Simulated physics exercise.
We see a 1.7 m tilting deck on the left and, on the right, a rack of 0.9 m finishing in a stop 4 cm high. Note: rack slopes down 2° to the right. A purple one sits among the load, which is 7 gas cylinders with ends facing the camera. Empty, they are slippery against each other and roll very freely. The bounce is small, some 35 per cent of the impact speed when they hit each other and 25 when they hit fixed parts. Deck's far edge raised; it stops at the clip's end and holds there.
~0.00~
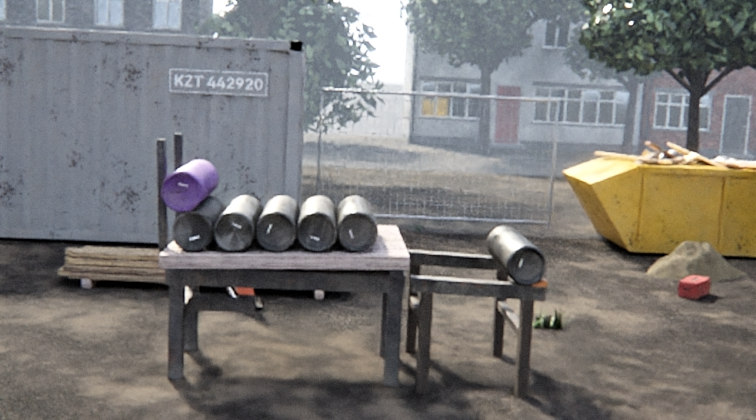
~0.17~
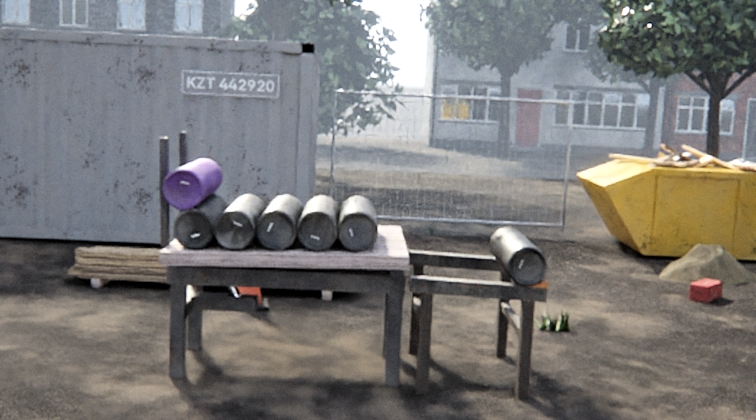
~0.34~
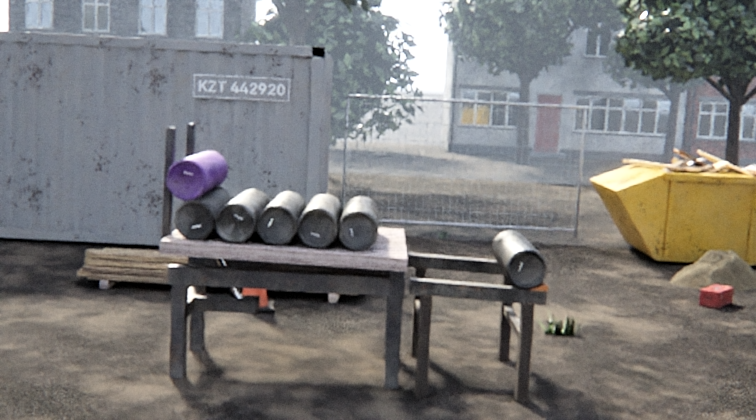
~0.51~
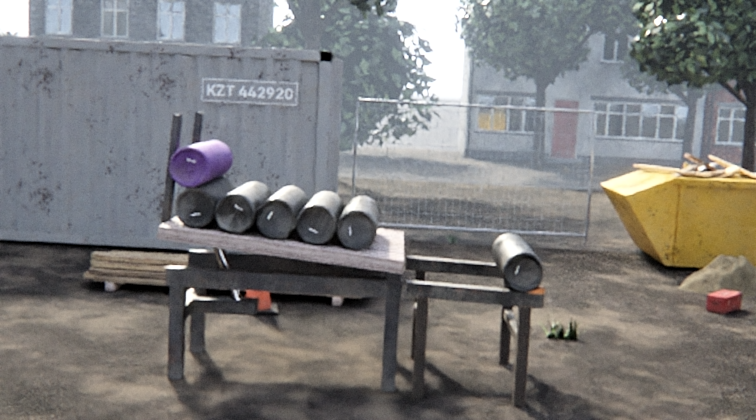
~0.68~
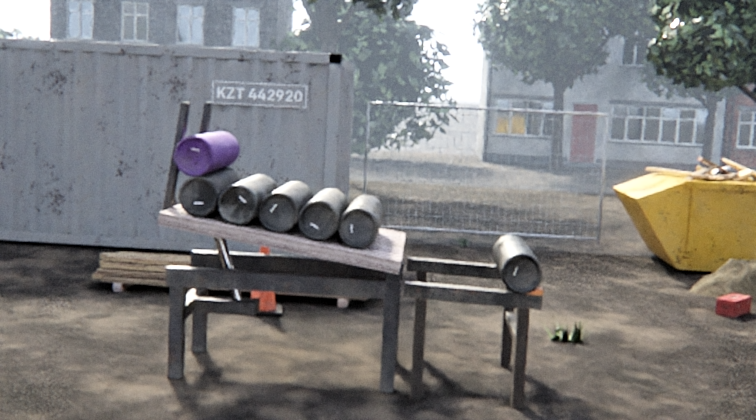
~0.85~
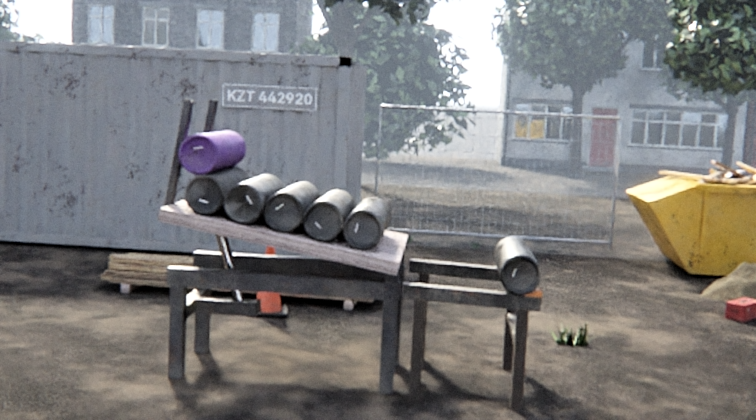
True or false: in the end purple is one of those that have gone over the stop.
False.
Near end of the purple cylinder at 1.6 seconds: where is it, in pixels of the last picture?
Its near end sits close to (188, 191).
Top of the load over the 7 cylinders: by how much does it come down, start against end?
15 cm.
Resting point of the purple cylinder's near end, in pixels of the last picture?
I'd say somewhere close to (337, 225).
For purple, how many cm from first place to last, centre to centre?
For purple, the shift is 110.
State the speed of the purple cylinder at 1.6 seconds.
Speed: Approx. 0.1 m/s.
Then, 1.6 s in, purple is on the deck, 155 cm from the hinge, rolling right; 0 of 7 over the stop.
Then, 2.5 s in, purple is on the deck, 120 cm from the hinge, rolling right; 0 of 7 over the stop.
Then, 3.6 s in, purple is on the deck, 50 cm from the hinge; 1 of 7 over the stop.
In the end (4.8 s), purple is on the deck, 50 cm from the hinge; 1 of 7 over the stop.
